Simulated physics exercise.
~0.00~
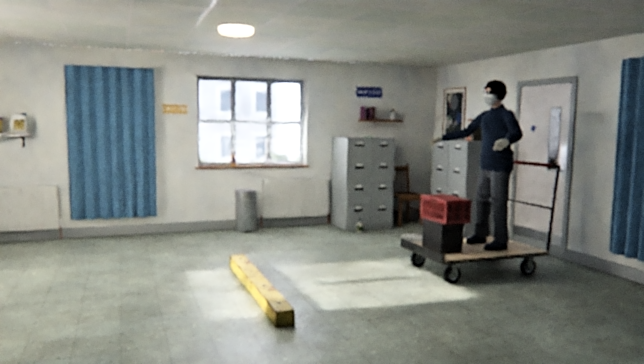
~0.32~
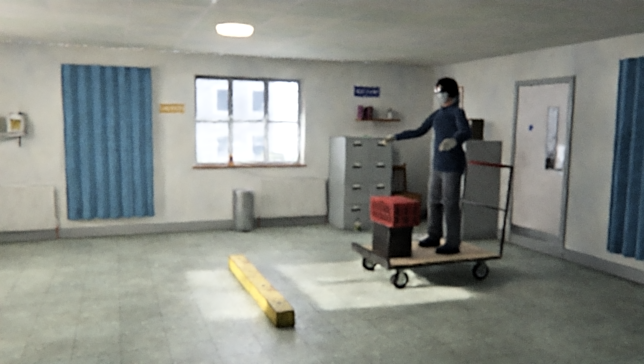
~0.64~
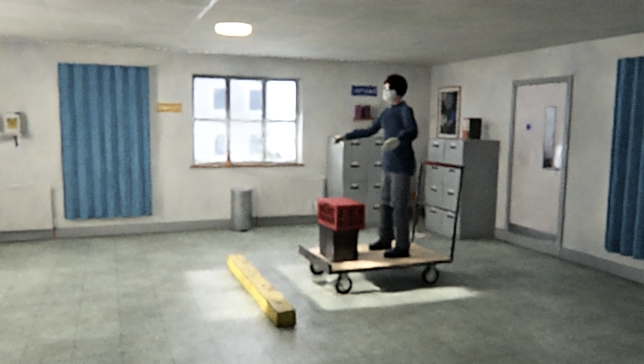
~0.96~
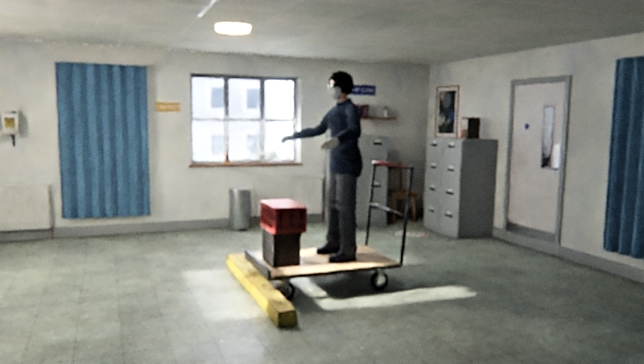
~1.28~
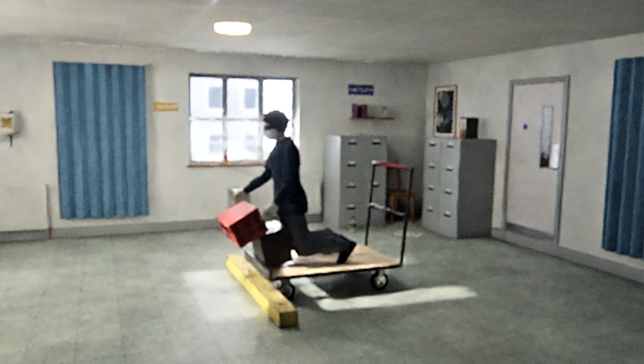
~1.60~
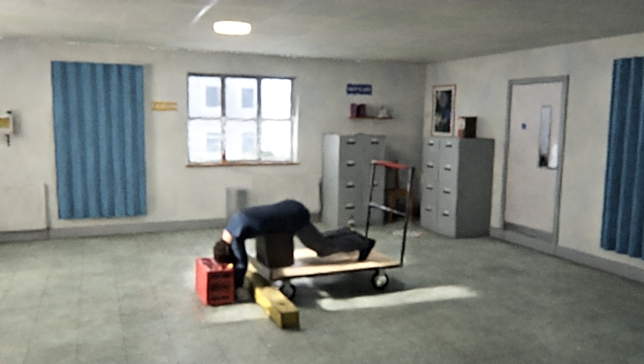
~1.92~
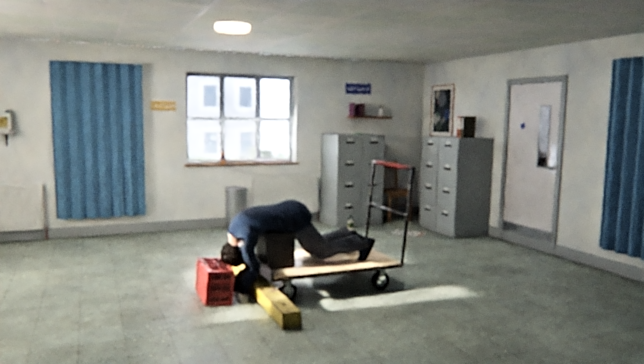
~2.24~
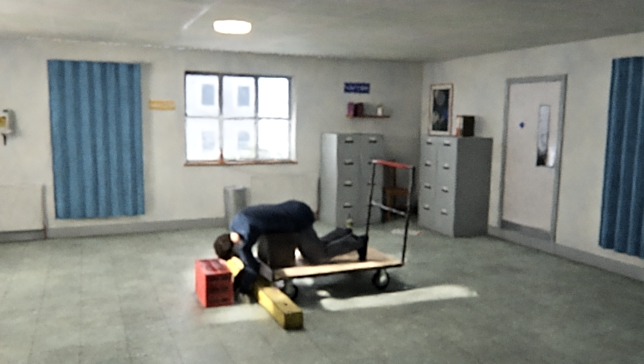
A person in a dark blue top and grey trousers stands on a flat platform trolley, seen from the side across a plain room with blue curtains, a bright window, grey filing cabinets and a door. A red crate sits on a black tote at the trolley's left end, and a yellow beam lies on the floor ahead. The trolley rolls left and stops against the beam. The person pitches forward onto their knees as the red crate tips off over the front. The person ends folded over the black tote, head down beside the fallen crate, hips still above the deck.
